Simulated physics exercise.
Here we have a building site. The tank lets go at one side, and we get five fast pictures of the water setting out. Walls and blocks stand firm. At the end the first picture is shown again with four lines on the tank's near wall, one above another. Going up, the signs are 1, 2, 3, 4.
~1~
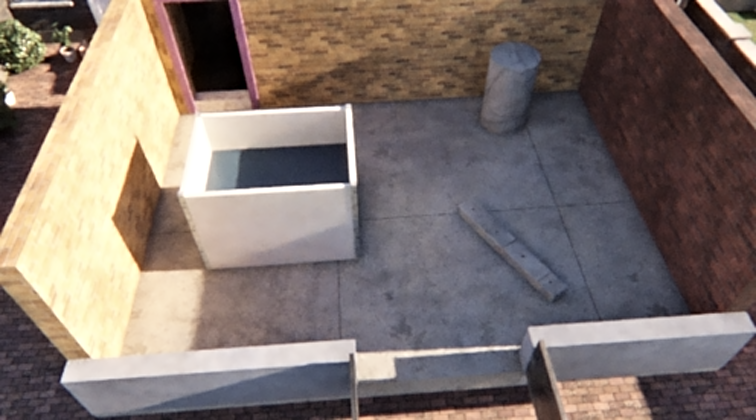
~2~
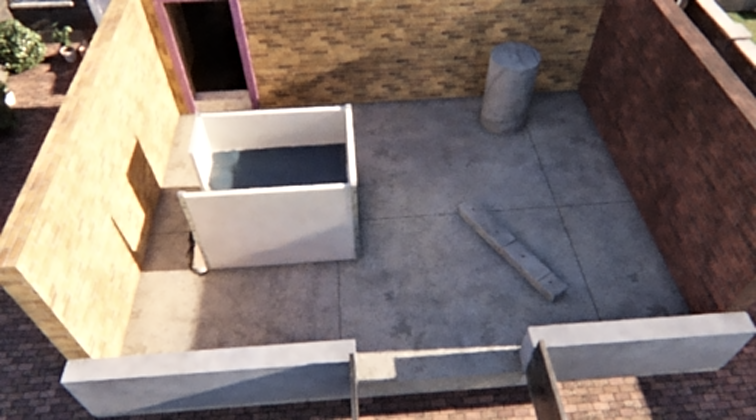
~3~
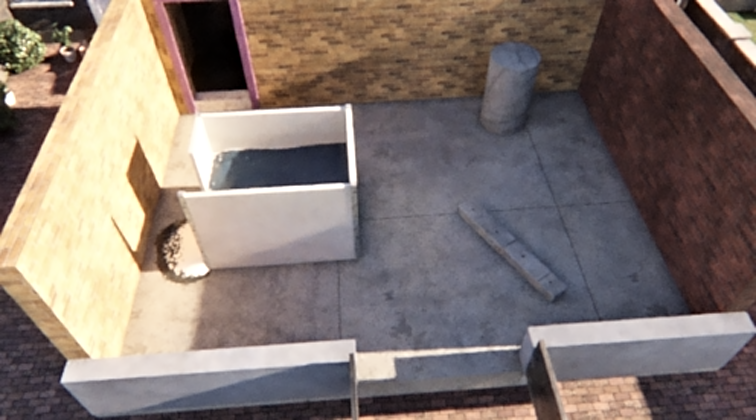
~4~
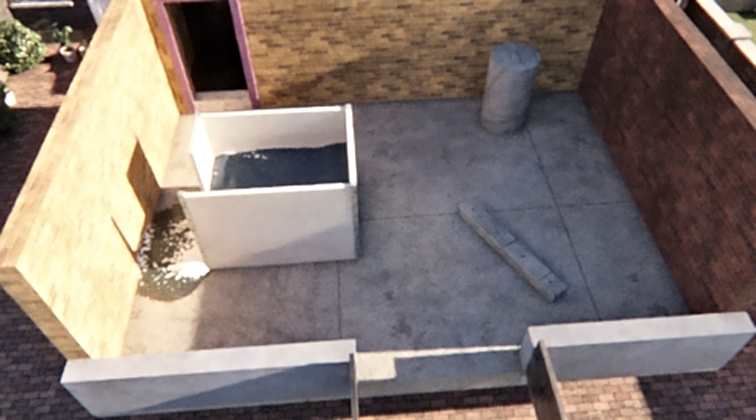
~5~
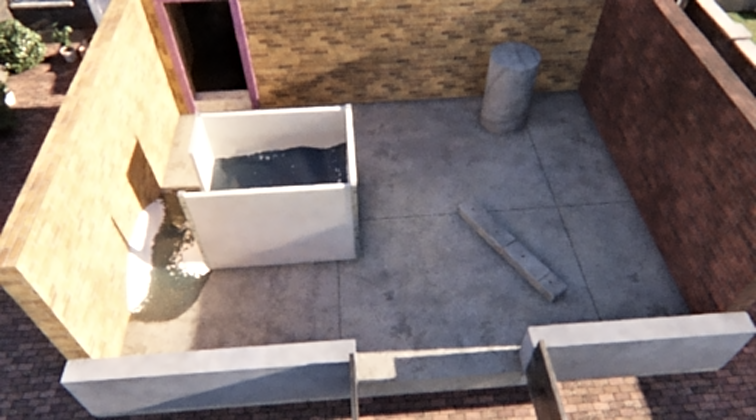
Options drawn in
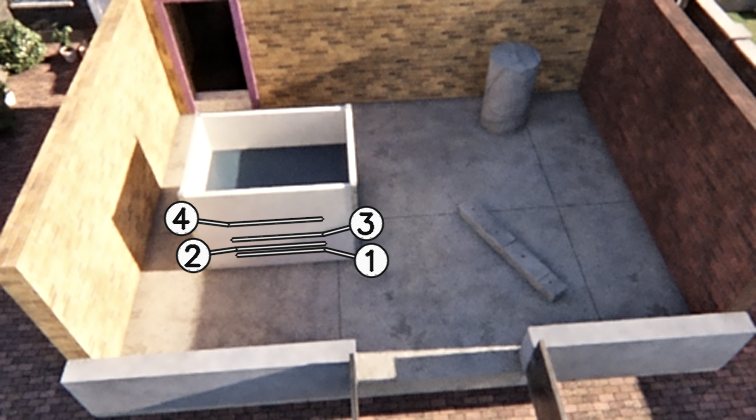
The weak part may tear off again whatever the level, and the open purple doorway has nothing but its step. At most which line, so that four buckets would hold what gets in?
Line 4.
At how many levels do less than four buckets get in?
All of them.
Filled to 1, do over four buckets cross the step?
No, not at all.
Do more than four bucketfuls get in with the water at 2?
No, that is safe.
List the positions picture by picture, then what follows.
In the first picture, water in the tank at rest, its middle at (278, 182); foot of the purple doorway at (225, 111); open gate at (442, 331).
In the second picture, 1 % of the ground under water, visible out to (199, 268).
In the third picture, 2 % of the ground under water, visible out to (169, 230).
In the fourth picture, 4 % of the ground under water, visible out to (138, 284).
In the fifth picture, 6 % of the ground under water, visible out to (130, 314).
In white, 1 at (281, 252); 2 at (280, 246); 3 at (278, 237); 4 at (274, 221); from the bottom up 1, 2, 3, 4.
If 1 is chosen, nothing gets over.
If 2 is chosen, nothing gets over.
If 3 is chosen, nothing gets over.
If 4 is chosen, a bucket or two gets in.
